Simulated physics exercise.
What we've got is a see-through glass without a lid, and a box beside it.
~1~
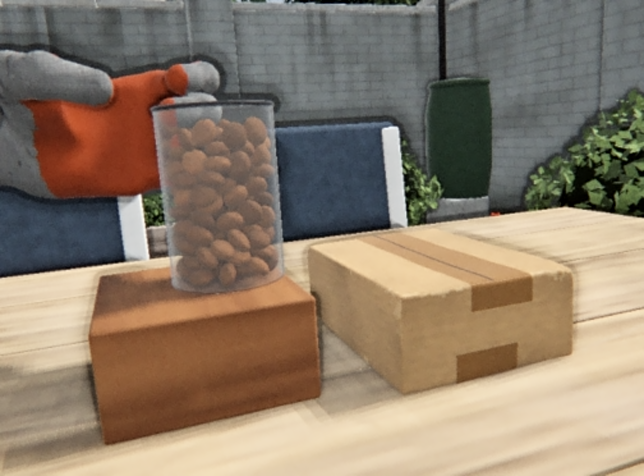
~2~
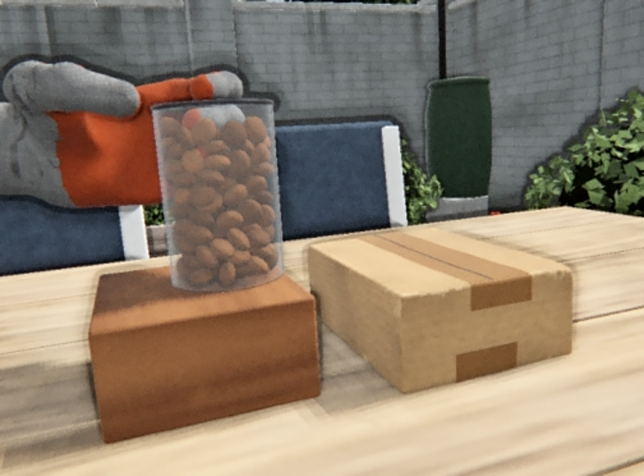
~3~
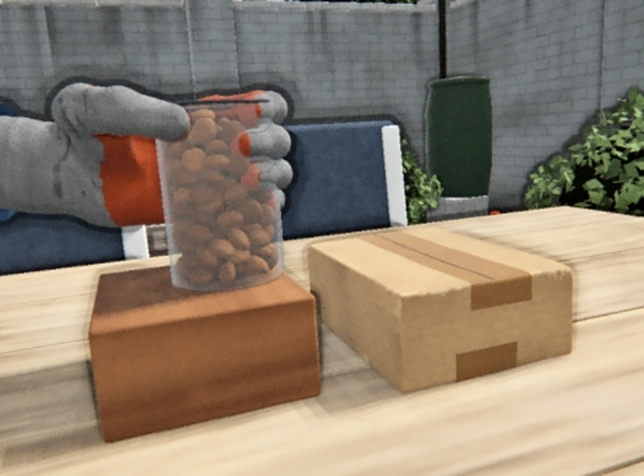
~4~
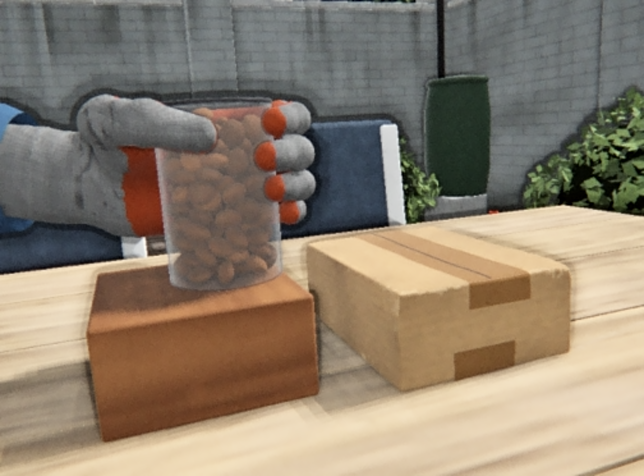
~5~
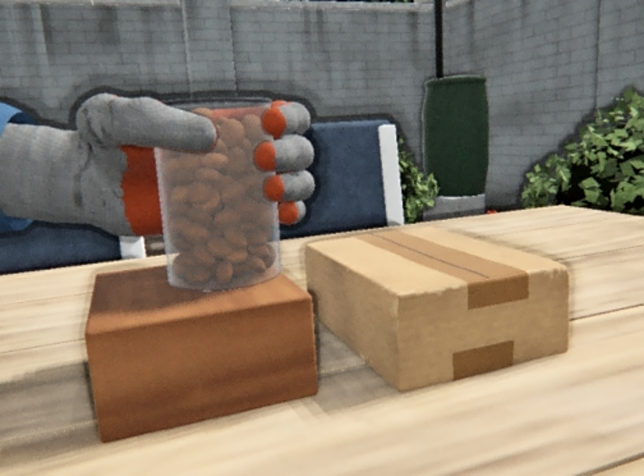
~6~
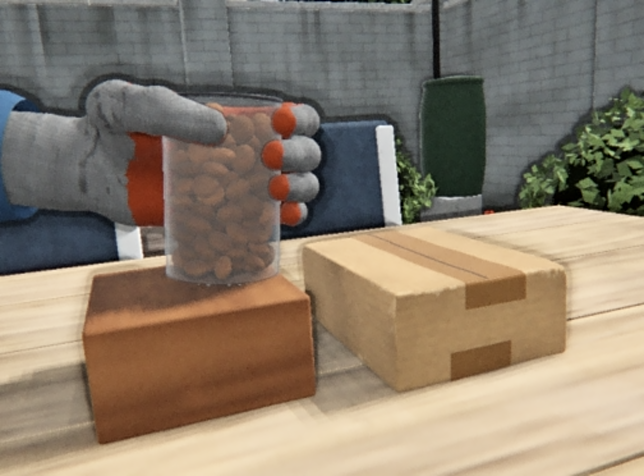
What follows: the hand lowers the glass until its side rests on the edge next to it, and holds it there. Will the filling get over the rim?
Some loss.
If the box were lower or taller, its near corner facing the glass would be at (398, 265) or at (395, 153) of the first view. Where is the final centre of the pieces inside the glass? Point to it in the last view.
Roughly at (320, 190) for the first height, and roughly at (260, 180) for the second.
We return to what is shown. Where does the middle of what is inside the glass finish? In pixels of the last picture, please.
It comes out near (341, 217) in the last picture, I'd say.
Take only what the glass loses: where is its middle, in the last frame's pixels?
My best guess is that the centre lands close to (456, 244).
Then, 0.88 s past the last view, the glass leans 45°; everything is still inside.
Then, 1.65 s past the last view, the glass leans 80°; everything is still inside.
Then, 2.31 s past the last view, the glass rests on the box at 91°; a small part of the bits of dog kibble out of it.
Finally, the glass rests on the box at 91°; a small part of the bits of dog kibble out of it.
